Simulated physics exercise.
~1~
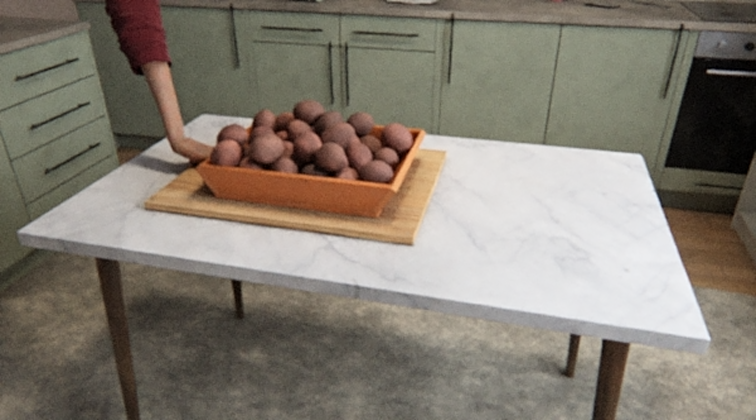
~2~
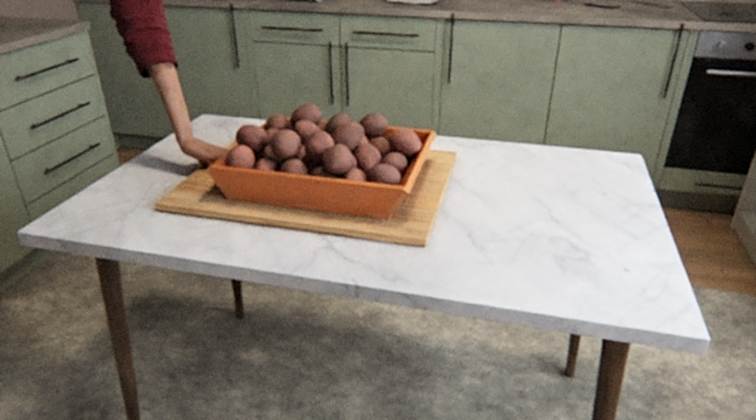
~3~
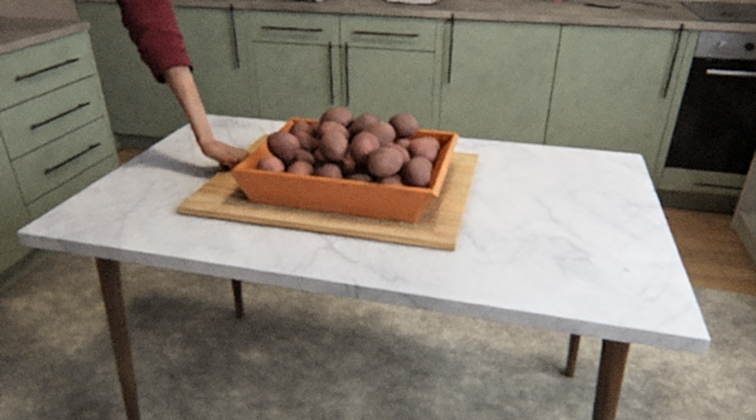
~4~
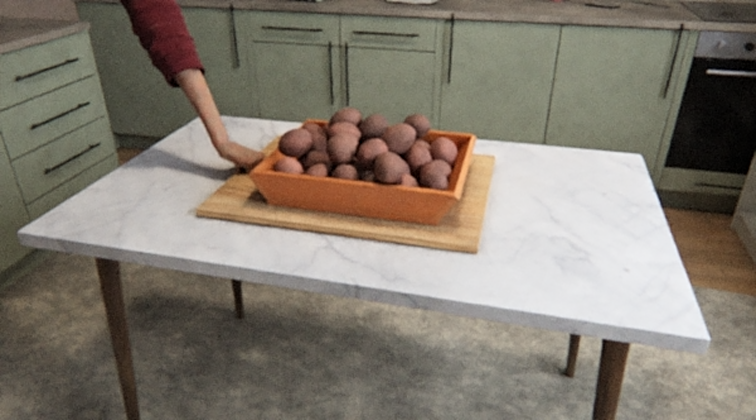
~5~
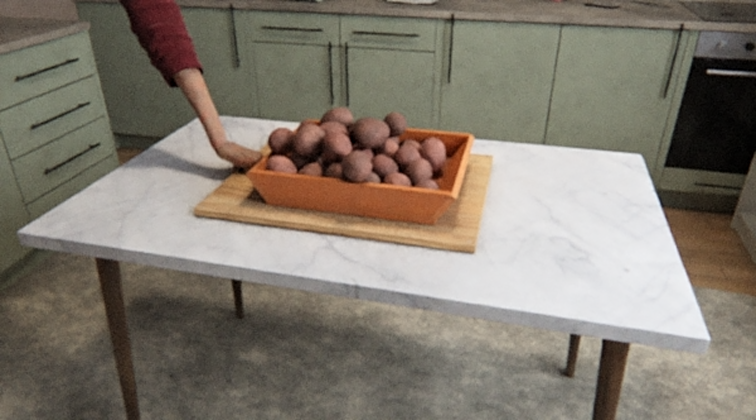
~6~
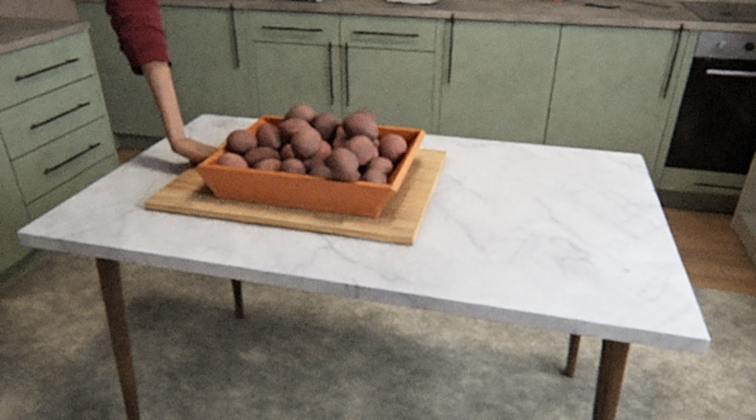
A hand in a red sleeve slid a wooden board bearing an orange crate heaped with red potatoes to the right across a marble-topped table, paused briefly, then drew it back left to where it began, with the potatoes still piled inside.
